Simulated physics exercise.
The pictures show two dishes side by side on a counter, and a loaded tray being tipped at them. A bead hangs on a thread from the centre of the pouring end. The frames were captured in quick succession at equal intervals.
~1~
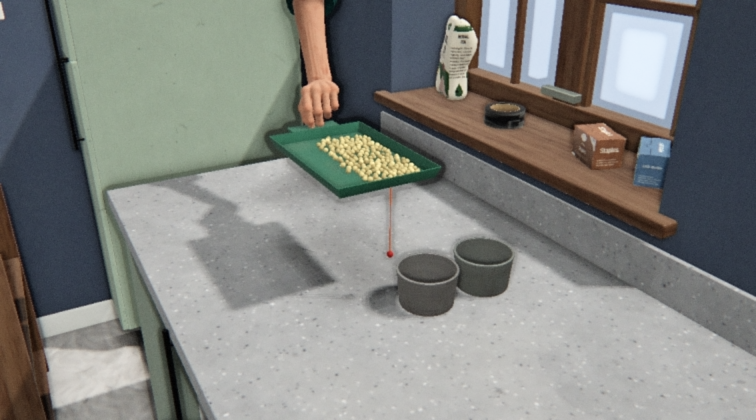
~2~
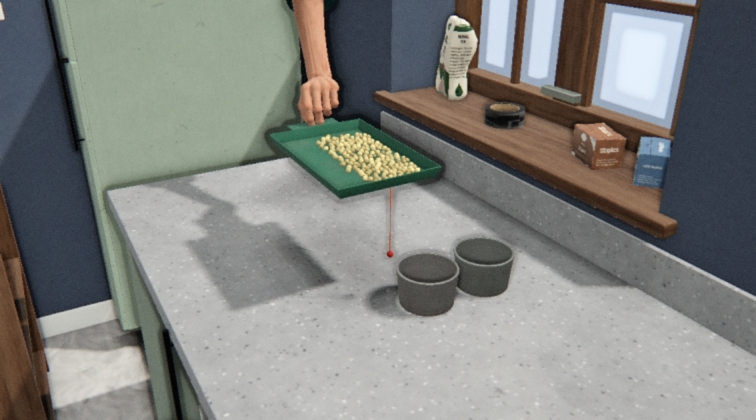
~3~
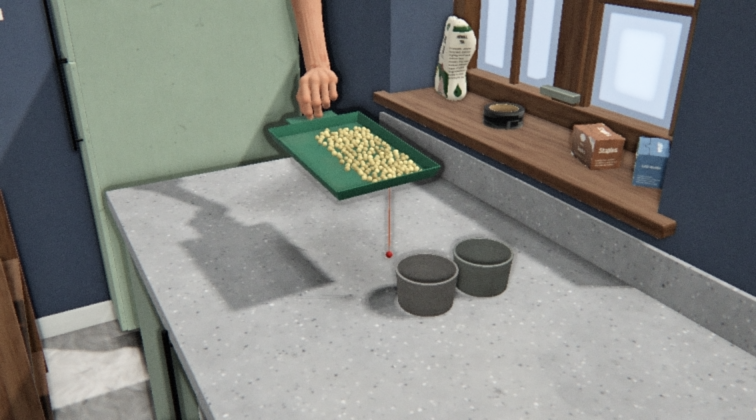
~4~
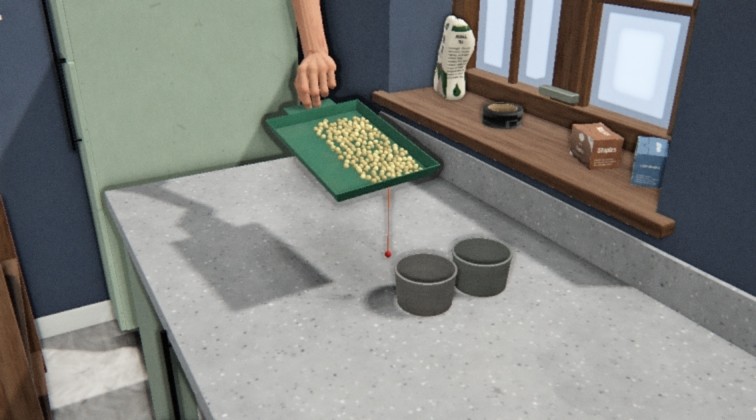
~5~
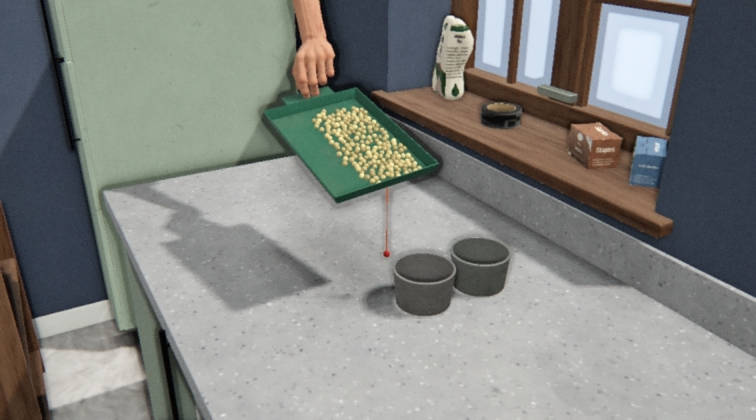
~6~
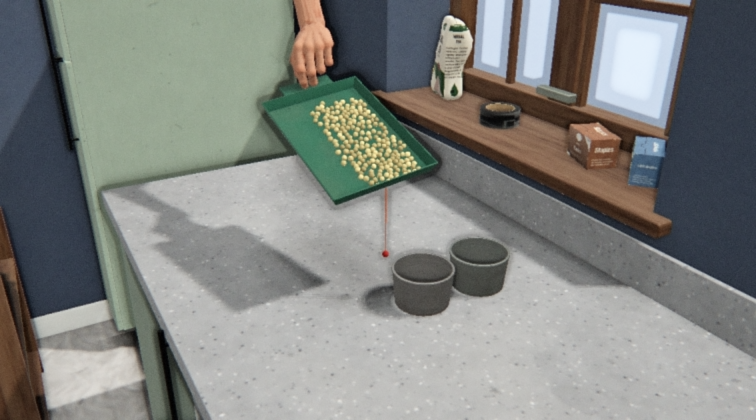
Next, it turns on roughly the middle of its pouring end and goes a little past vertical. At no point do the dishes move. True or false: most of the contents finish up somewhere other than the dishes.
True.
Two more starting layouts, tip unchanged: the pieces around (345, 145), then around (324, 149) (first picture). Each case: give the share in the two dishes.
Close to 0 %, followed by close to 0 %.
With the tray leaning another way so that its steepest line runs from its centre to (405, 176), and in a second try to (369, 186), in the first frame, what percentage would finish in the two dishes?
Shares, approx.: 70 %, then 20 %.
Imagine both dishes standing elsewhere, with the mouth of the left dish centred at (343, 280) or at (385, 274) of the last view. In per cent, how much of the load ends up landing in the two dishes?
80 %, 20 %.
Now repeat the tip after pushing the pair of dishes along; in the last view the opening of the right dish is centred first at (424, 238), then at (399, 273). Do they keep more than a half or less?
Try 1: A minority of it. Try 2: A majority of it.
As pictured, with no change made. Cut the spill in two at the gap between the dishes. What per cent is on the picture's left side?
That's roughly 100 per cent of the pieces.
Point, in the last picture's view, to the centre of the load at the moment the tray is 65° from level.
Load centre: Approx. (350, 202).
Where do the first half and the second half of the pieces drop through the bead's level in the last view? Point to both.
I'd say close to (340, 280) at first and close to (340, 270) later on.
Soon, tray tipped steeply; about two thirds on the tray; a small part outside both; about a quarter in the air.
A while on, tray tipped past a quarter turn; nearly all outside both; a small part in the air.
Towards the end, tray tipped past a quarter turn; all outside both.
Finally, tray tipped past a quarter turn; none in the left dish; none in the right dish; all outside both.
